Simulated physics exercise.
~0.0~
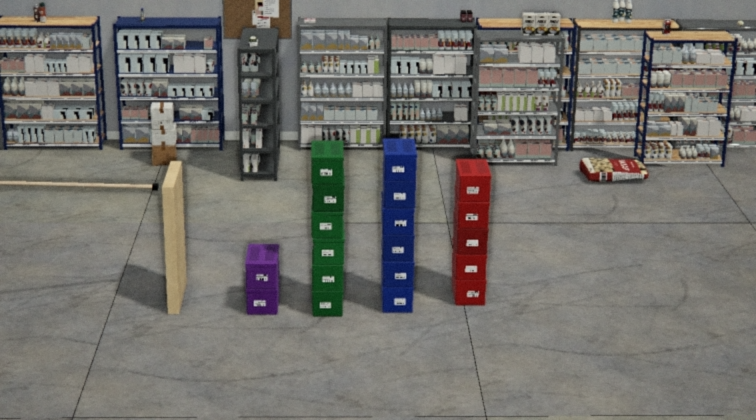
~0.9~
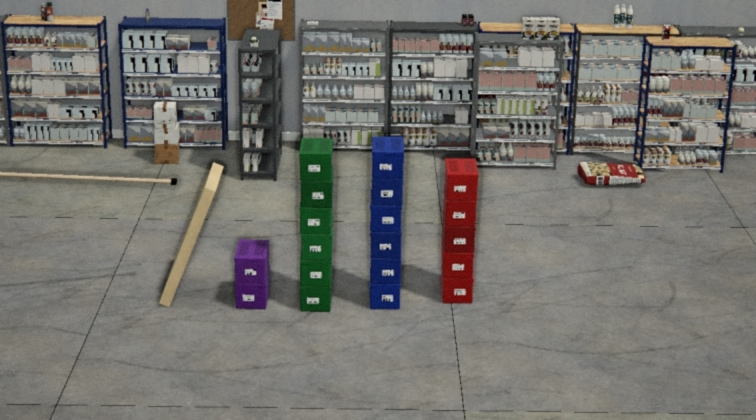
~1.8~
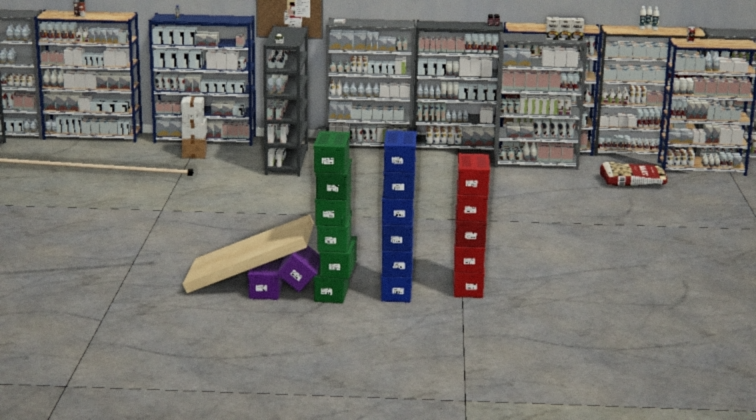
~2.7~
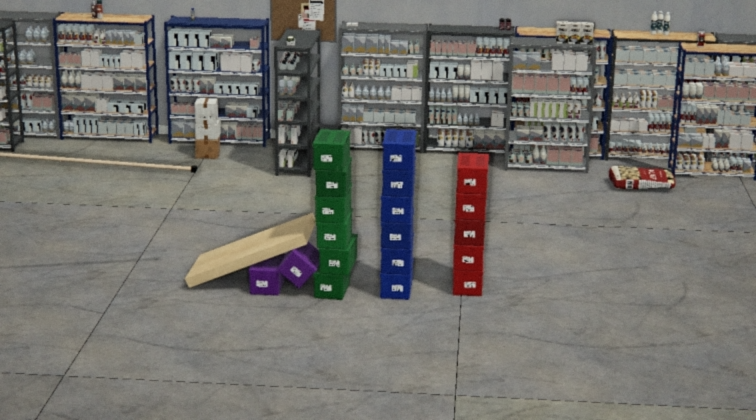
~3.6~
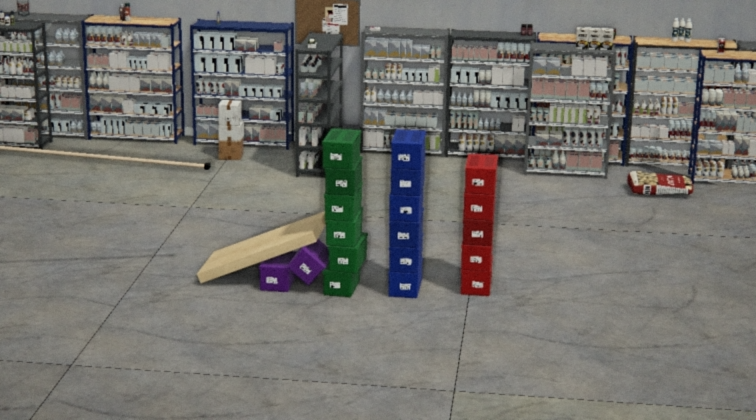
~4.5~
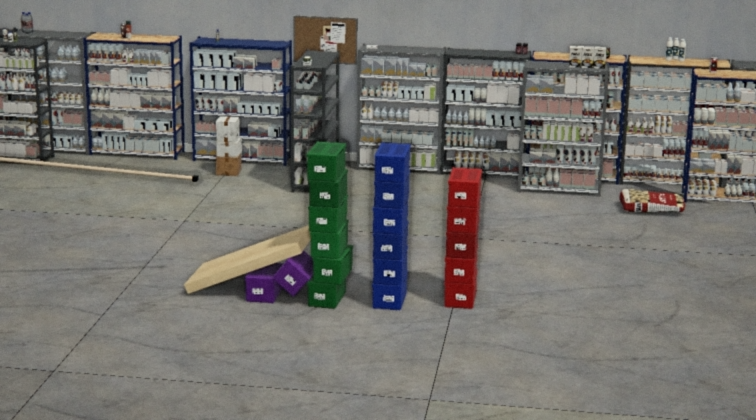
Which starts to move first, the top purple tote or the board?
The board starts to move first, tipping to the right while the top purple tote is still in its place. The tote shifts only afterwards.
